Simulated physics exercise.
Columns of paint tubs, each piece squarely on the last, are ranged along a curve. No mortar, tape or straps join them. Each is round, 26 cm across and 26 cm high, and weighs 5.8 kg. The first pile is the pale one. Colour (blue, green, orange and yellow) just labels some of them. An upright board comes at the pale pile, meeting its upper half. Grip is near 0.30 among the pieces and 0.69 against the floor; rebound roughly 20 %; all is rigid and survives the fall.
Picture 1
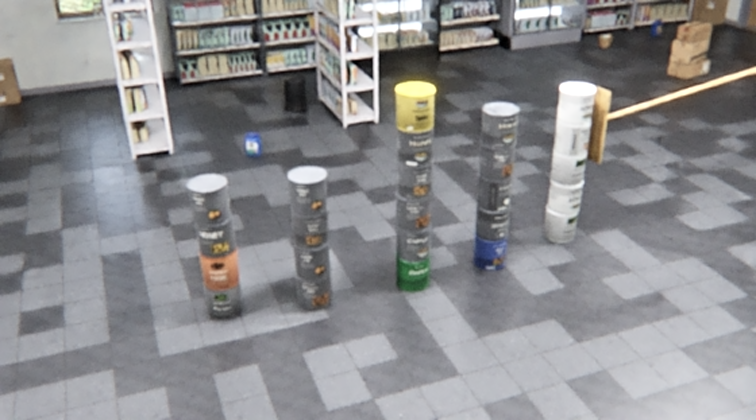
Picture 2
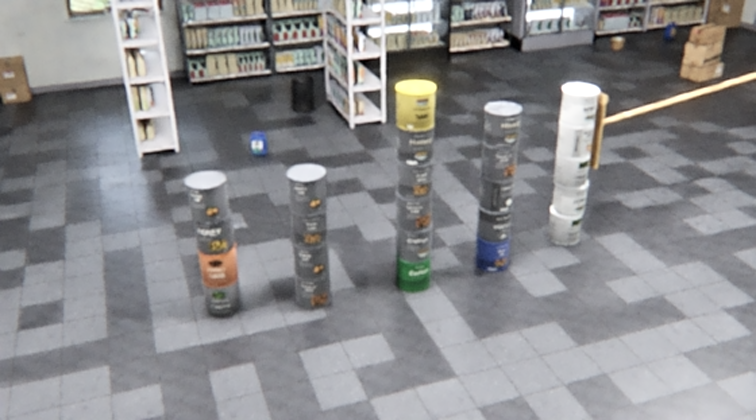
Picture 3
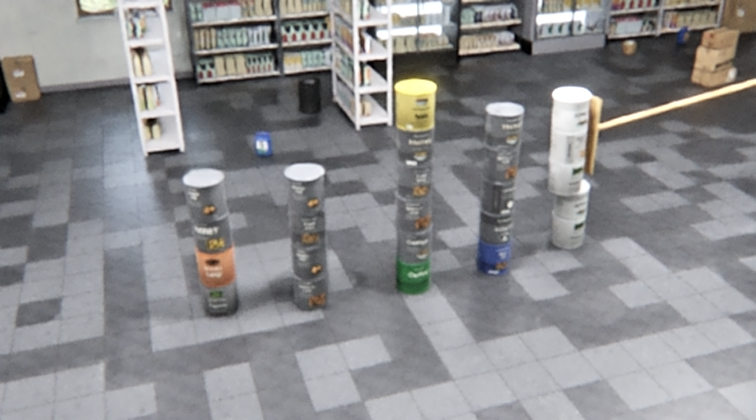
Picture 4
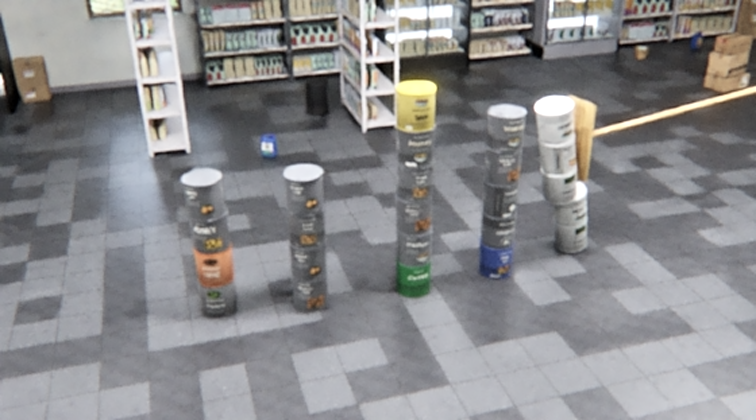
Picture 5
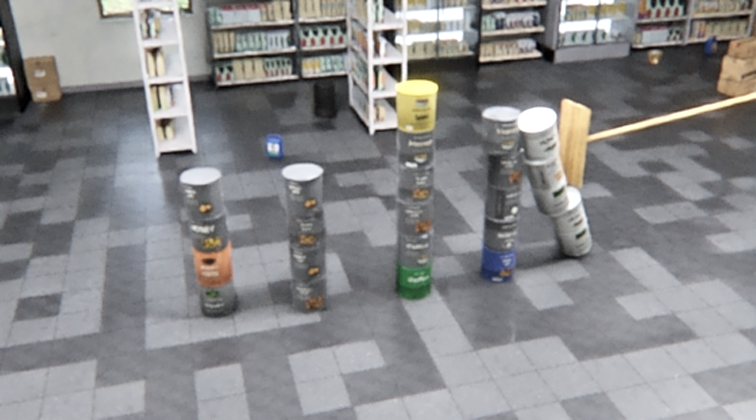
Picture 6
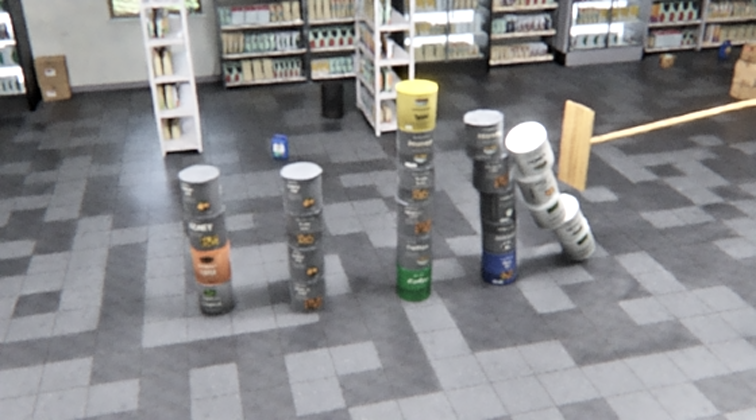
A wooden board pushed into the upper part of the white stack of tubs on the right, which leaned left against the neighboring grey and blue stack and shifted its upper tubs.
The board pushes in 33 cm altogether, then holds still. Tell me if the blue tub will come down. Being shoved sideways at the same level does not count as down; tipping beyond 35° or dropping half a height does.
That tub drops.
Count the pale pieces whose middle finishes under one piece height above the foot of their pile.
5 of them.
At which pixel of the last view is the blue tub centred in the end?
At about (475, 272).
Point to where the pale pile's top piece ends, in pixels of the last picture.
At about (498, 353).
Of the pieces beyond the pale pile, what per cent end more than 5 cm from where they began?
It is 100 per cent.
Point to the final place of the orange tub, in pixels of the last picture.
Around (132, 295).
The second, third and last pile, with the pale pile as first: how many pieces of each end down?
By pile: Second 5, third 6, last 4.
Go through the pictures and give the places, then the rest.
In the first frame (pixels give the middle of a visible side; the camera moves round a little), board (606, 119) 9 cm short; blue tub (499, 255); yellow tub (422, 113); orange tub (218, 274); none of the others has stirred.
In the second frame, board (603, 123) 14 mm in; blue tub (501, 256).
In the third frame, board (598, 128) 12 cm in, top of the pale pile leaning 3°; blue tub (502, 259); none of the others has stirred.
In the fourth frame, board (592, 134) 23 cm in, top of the pale pile leaning 12°; blue tub (504, 263); none of the others has stirred.
In the fifth frame, board (586, 139) 33 cm in, top of the pale pile leaning 20°; blue tub (506, 266); one has shifted.
In the sixth frame, board (590, 141) 33 cm in, stopped, top of the pale pile leaning 30°; blue tub (507, 268) 4° from how it stood; yellow tub (421, 112); orange tub (208, 269); steepest lean 4°, the tub at (499, 175); movement in 5 of them.
Then, 0.51 s past the last view, 5 of the pale pile down; none of the 19 other tubs down, 8 disturbed; blue tub 20° from how it stood; yellow tub 6 cm from its place.
Then, 1.79 s past the last view, 5 of the pale pile down; 11 of the 19 other tubs down; blue tub 75° from how it stood; green tub 37° from how it stood.
Then, 2.73 s past the last view, 5 of the pale pile down; 19 of the 19 other tubs down; blue tub on its side; yellow tub on its side.
In the end, 5 of the pale pile down; 19 of the 19 other tubs down; blue tub on its side; orange tub on its side; yellow tub on its side. From the last view, middles, blue tub near (475, 272), orange tub near (132, 295).
